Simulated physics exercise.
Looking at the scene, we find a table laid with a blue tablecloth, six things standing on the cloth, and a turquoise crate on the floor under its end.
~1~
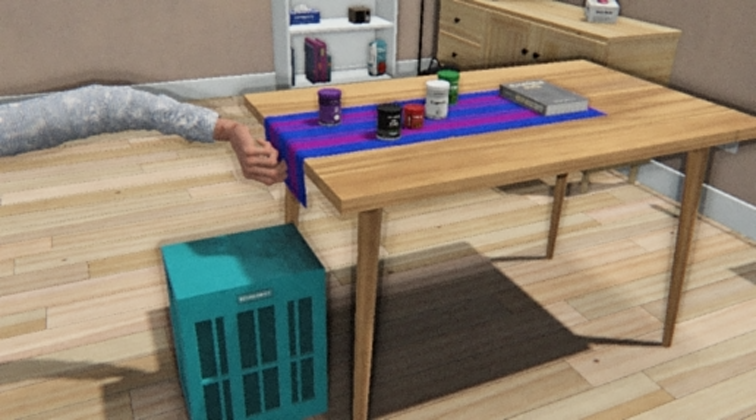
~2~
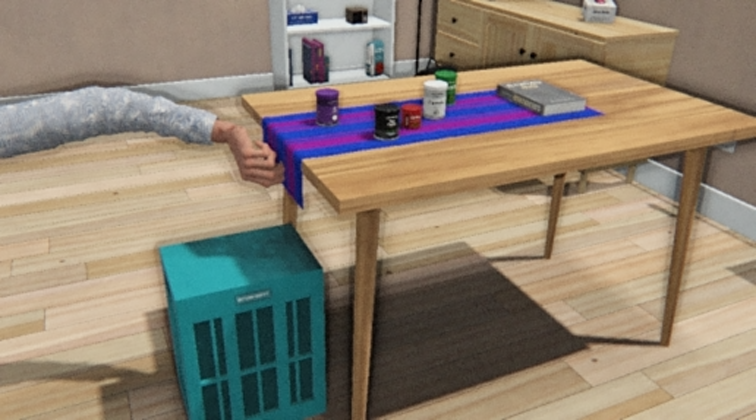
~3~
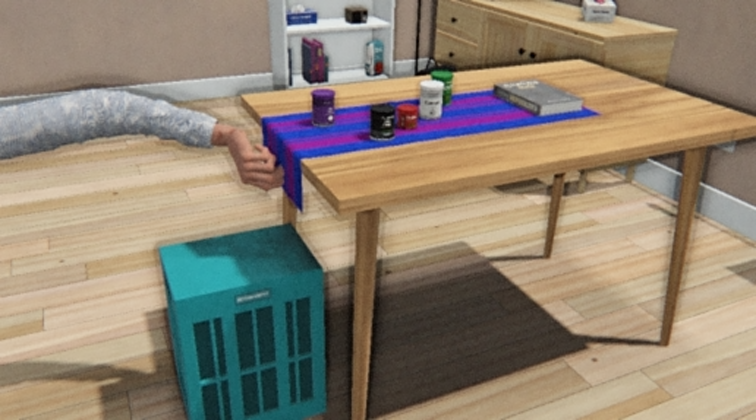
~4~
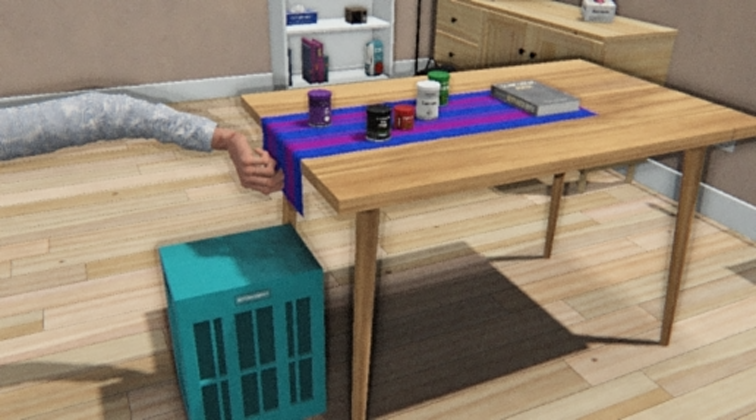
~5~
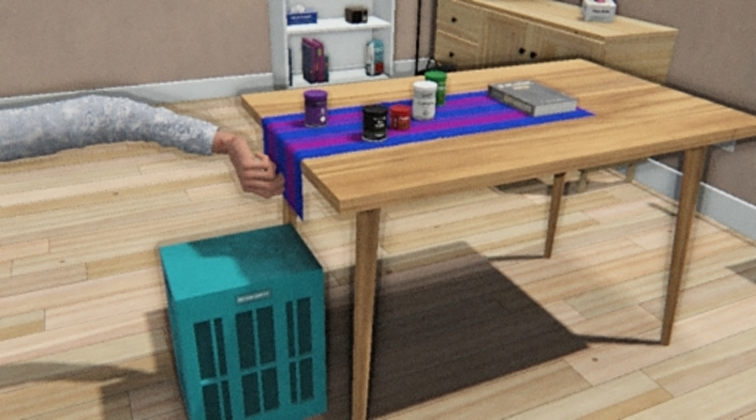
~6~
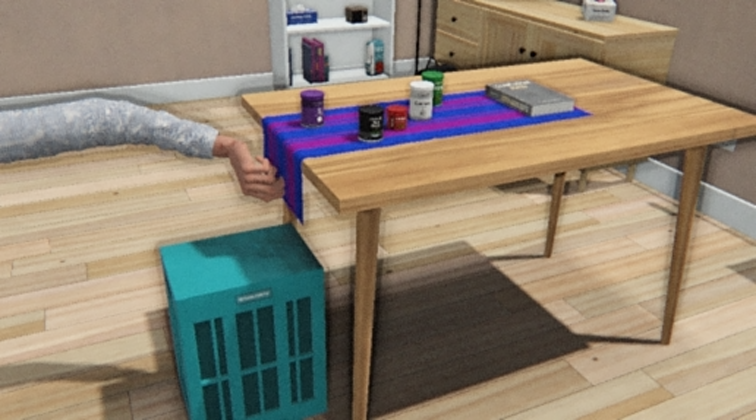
A striped blue and purple cloth slid slowly a short way left across a wooden table as a hand gripped its hanging end above a turquoise crate, carrying the cans and a gray book along.
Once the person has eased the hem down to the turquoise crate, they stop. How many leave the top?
The count that falls away is going to be one.
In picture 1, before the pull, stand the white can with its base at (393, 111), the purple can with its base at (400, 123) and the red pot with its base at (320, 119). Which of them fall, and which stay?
Outcome: White can stays, purple can stays, red pot falls away.
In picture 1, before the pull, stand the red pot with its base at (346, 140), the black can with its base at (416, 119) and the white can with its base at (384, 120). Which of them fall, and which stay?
The red pot is off the top, the black can is still on top, the white can is still on top.
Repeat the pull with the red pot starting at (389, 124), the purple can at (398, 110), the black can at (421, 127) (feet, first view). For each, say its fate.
As for the red pot, it holds its spot; the purple can, it holds its spot; the black can, it holds its spot.
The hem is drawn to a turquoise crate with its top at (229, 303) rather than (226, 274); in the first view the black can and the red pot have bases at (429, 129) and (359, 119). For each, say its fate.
Black can: Safe; red pot: Lost.
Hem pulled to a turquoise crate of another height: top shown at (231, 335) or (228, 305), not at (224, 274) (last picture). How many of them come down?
3 and 2.
Early on, hem near (283, 230); all still up.
Midway, hem on the crate; purple can gone.
Finally, hem on the crate; purple can gone. The table loses one.
